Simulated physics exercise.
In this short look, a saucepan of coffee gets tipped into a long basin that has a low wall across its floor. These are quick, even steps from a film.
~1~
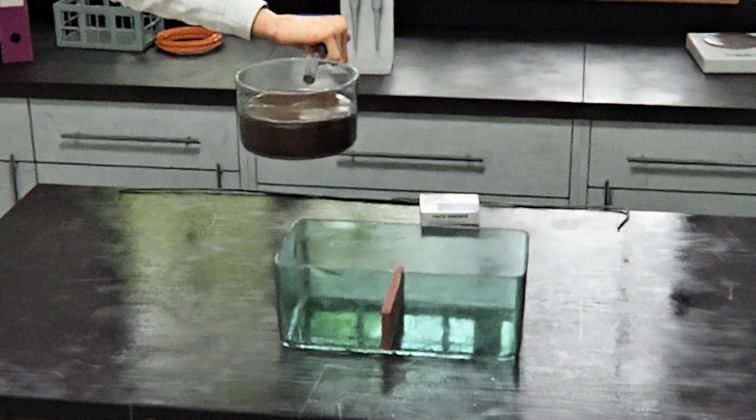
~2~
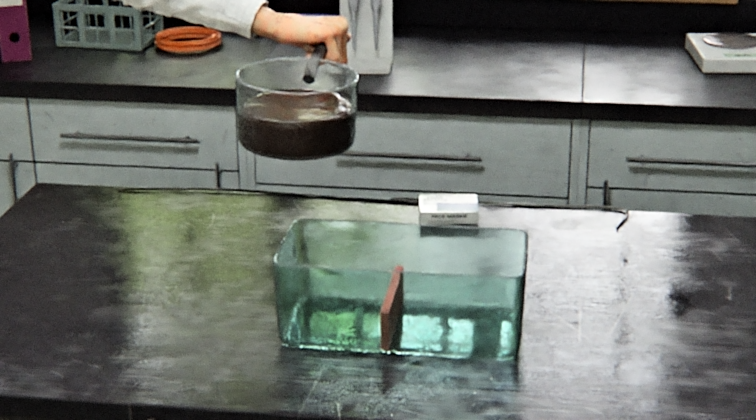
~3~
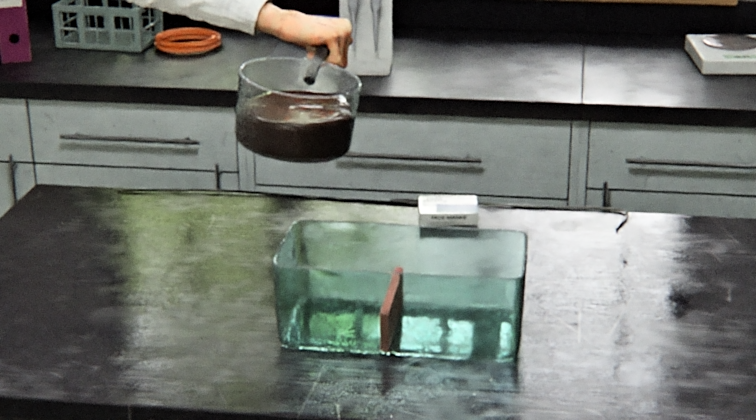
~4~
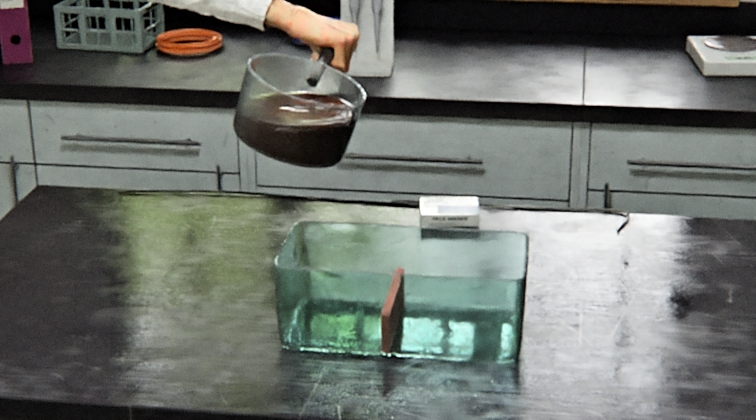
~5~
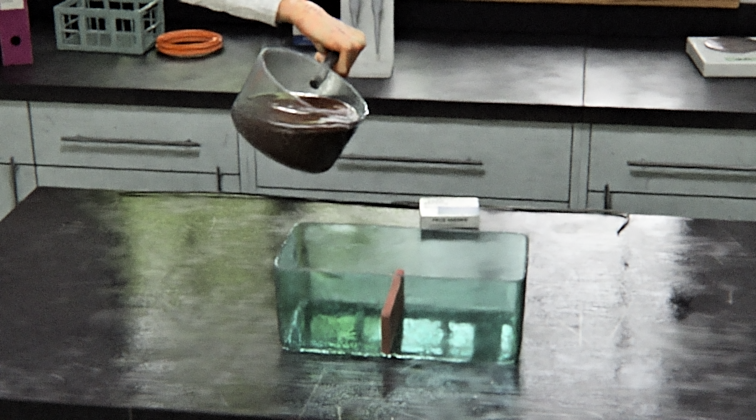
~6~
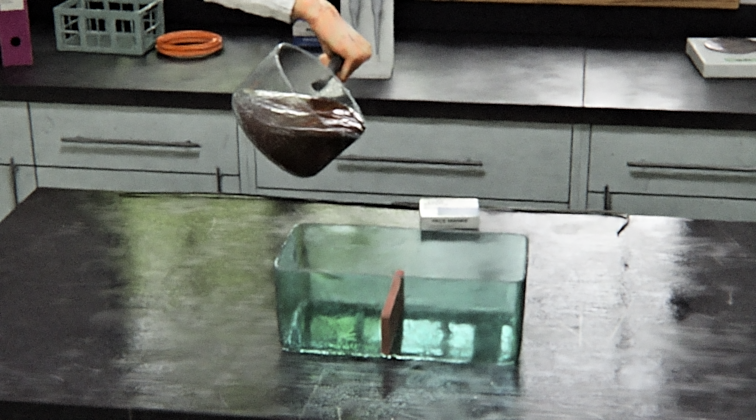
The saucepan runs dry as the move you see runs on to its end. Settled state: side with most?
Left.
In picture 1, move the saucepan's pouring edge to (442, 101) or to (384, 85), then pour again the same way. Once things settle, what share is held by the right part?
Start one gives some 80 %, start two some 60 %.
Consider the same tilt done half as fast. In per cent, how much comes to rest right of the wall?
Around 60 in a hundred.
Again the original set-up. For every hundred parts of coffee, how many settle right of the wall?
I'd put it at about 35 per cent.
A moment on, the tilt is 116° and 19 per cent is still to pour, 7 is left of the wall and 17 right of it.
Next, the tilt is 122° and 2 per cent is still to pour, 59 is left of the wall and 32 right of it.
Then the tilt is 122° and 0 per cent is still to pour, 57 is left of the wall and 33 right of it.
Later the tilt is 122° and 0 per cent is still to pour, 60 is left of the wall and 36 right of it.
In the end 60 per cent lies left of the wall, 36 right of it and 4 outside.
